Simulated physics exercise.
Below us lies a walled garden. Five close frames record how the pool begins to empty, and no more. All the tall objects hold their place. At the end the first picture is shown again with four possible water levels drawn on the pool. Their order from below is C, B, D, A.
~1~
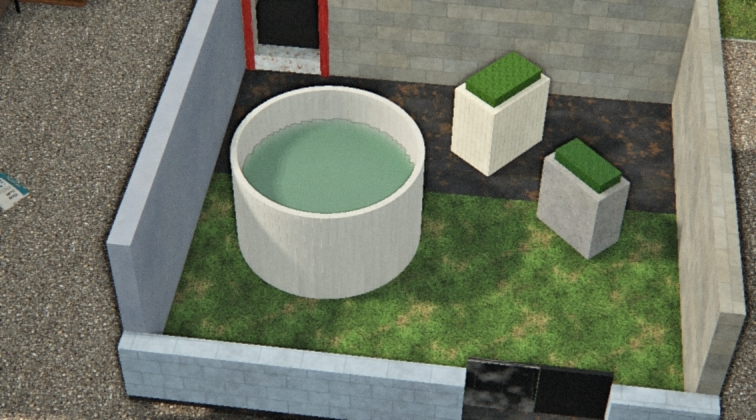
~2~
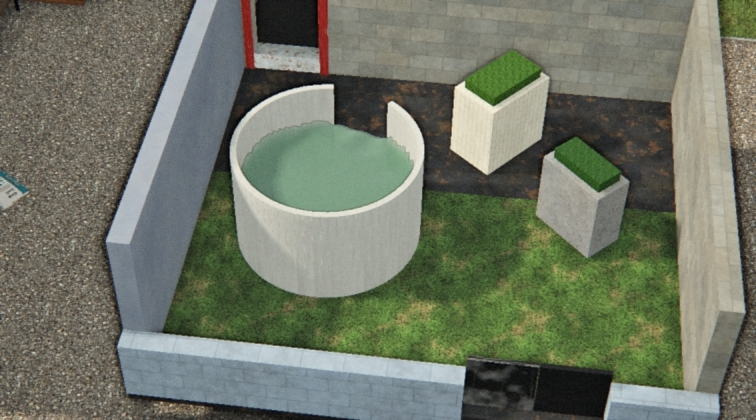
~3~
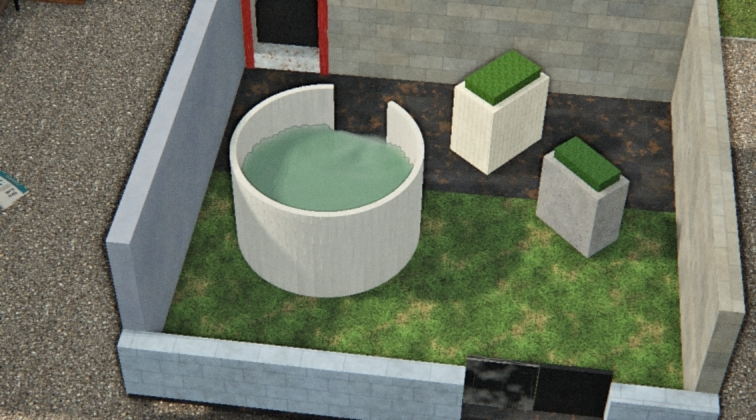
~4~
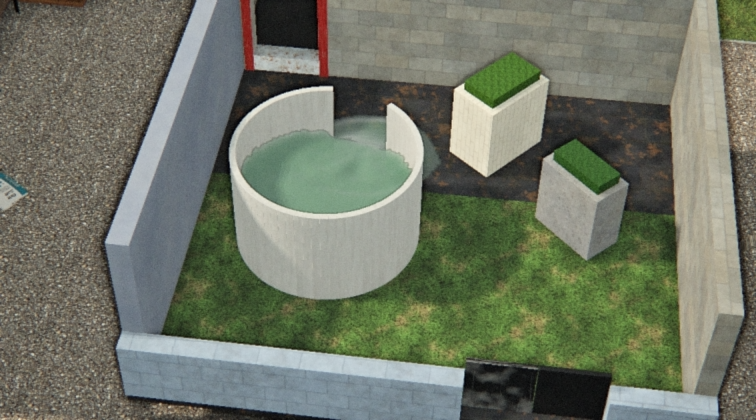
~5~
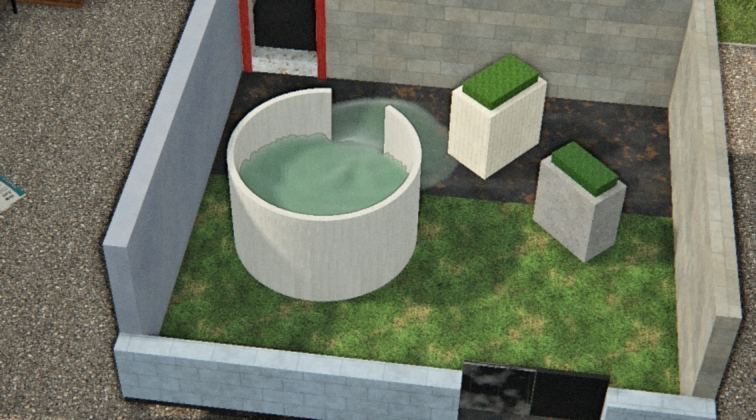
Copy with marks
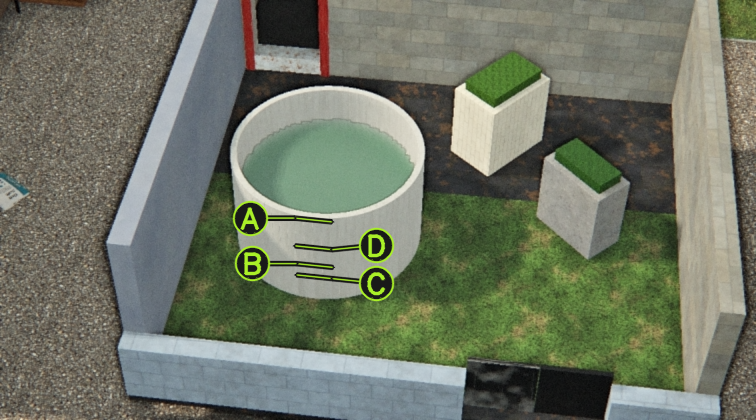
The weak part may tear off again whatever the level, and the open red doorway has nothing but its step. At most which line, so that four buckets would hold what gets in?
Choose D.
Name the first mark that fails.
That would be A.
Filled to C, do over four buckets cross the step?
No, not at all.
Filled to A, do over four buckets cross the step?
Yes, it does.
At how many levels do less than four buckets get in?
Three of the four.
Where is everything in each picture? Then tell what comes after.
The first picture shows water in the pool at rest, its middle at (328, 177); foot of the red doorway at (288, 72); shut gate at (539, 373).
In the second picture, water covers 1 % of the ground, its front hidden from here.
In the third picture, water covers 3 % of the ground, its front hidden from here.
In the fourth picture, water covers 6 % of the ground, its front hidden from here.
In the fifth picture, 10 % of the ground under water, visible out to (449, 163).
In lime, A at (312, 219); B at (314, 265); C at (314, 276); D at (313, 247); from the bottom up C, B, D, A.
For mark A, about 11 bucketfuls get in.
For mark B, nothing gets over.
For mark C, nothing gets over.
For mark D, a bucket or two gets in.
